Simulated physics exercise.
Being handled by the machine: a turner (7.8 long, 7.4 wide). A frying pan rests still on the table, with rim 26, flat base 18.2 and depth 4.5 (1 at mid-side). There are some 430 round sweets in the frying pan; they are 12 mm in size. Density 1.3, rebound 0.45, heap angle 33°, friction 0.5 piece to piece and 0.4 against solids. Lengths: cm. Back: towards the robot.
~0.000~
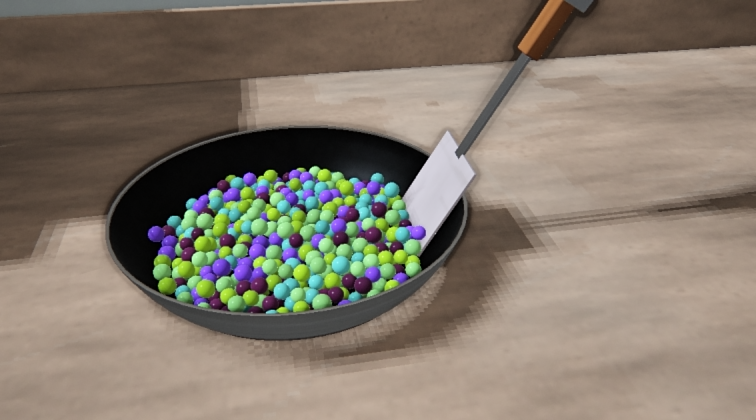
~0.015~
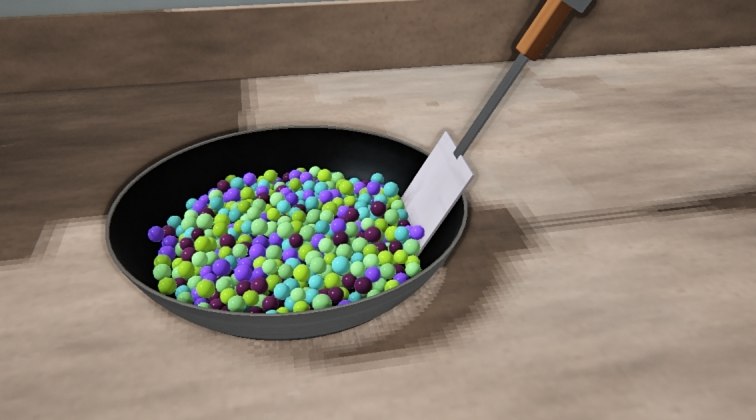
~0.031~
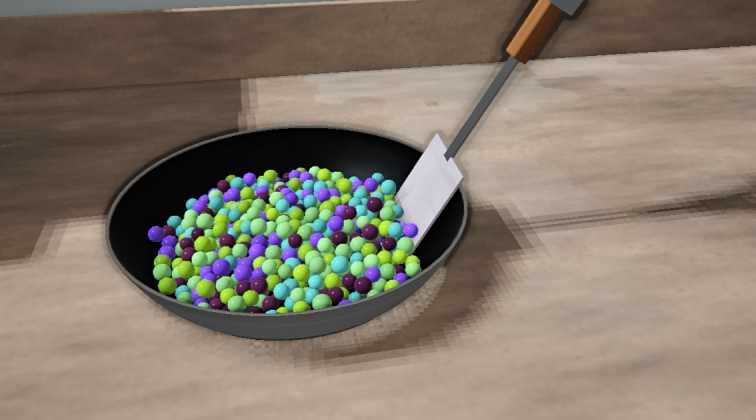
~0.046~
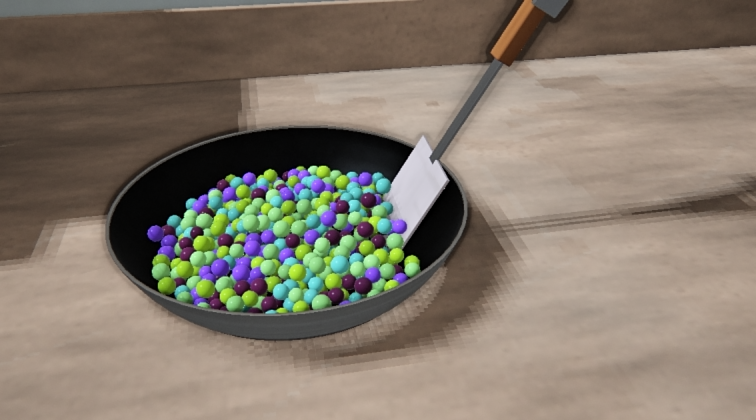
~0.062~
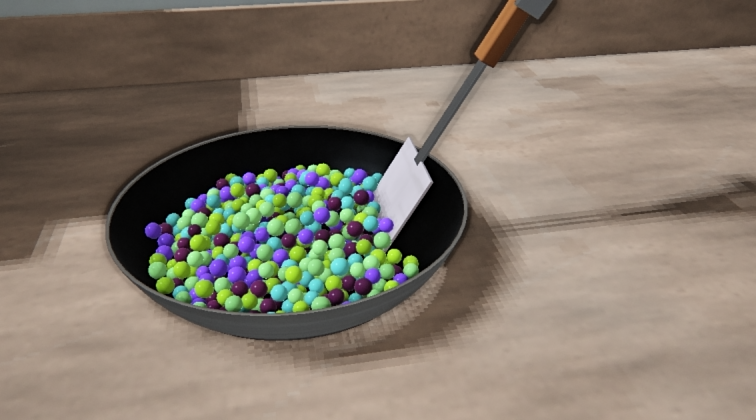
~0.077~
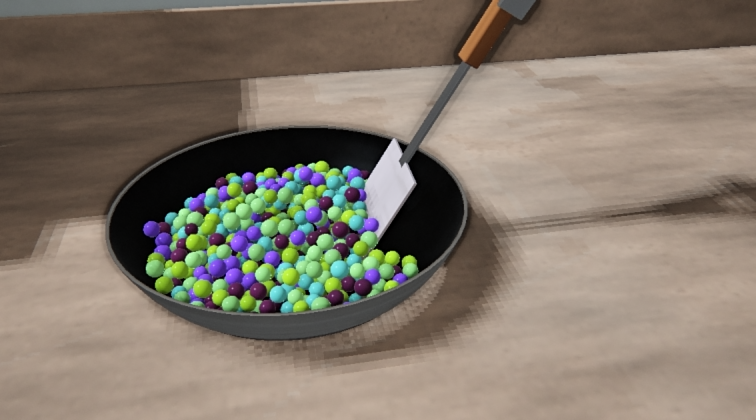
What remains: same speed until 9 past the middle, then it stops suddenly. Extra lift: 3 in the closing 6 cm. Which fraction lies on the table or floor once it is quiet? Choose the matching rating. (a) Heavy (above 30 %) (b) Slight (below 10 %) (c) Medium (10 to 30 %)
The answer is c.
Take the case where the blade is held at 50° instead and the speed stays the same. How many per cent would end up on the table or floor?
Then roughly 20 percent.
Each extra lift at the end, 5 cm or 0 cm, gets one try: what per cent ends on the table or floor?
Try one gives about 15 in a hundred, try two about 15 in a hundred.
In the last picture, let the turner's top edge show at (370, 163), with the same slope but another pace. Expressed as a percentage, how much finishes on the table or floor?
My guess is around 25 percent.
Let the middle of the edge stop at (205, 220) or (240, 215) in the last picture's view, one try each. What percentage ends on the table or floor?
First try about 5 percent, second about 0 percent.
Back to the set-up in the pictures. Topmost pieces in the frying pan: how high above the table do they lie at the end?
Some 5.5 cm above the table.
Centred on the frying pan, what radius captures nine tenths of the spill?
I'd estimate close to 35 centimetres.
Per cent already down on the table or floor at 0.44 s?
I'd say close to 15 in a hundred.
After 0.14 s, sloping 59°, highest piece 5 above the table; 429 in the frying pan.
After 0.20 s, sloping 59°, highest piece 6 above the table; 429 in the frying pan.
After 0.44 s, sloping 59°, highest piece 7 above the table; 357 in the frying pan, 69 on the table or floor, 3 on the blade or in flight.
After 1.49 s, sloping 59°, highest piece 5 above the table; 357 in the frying pan, 72 on the table or floor.
At rest, 357 in the frying pan, 72 on the table or floor. That is 17 % on the table or floor.
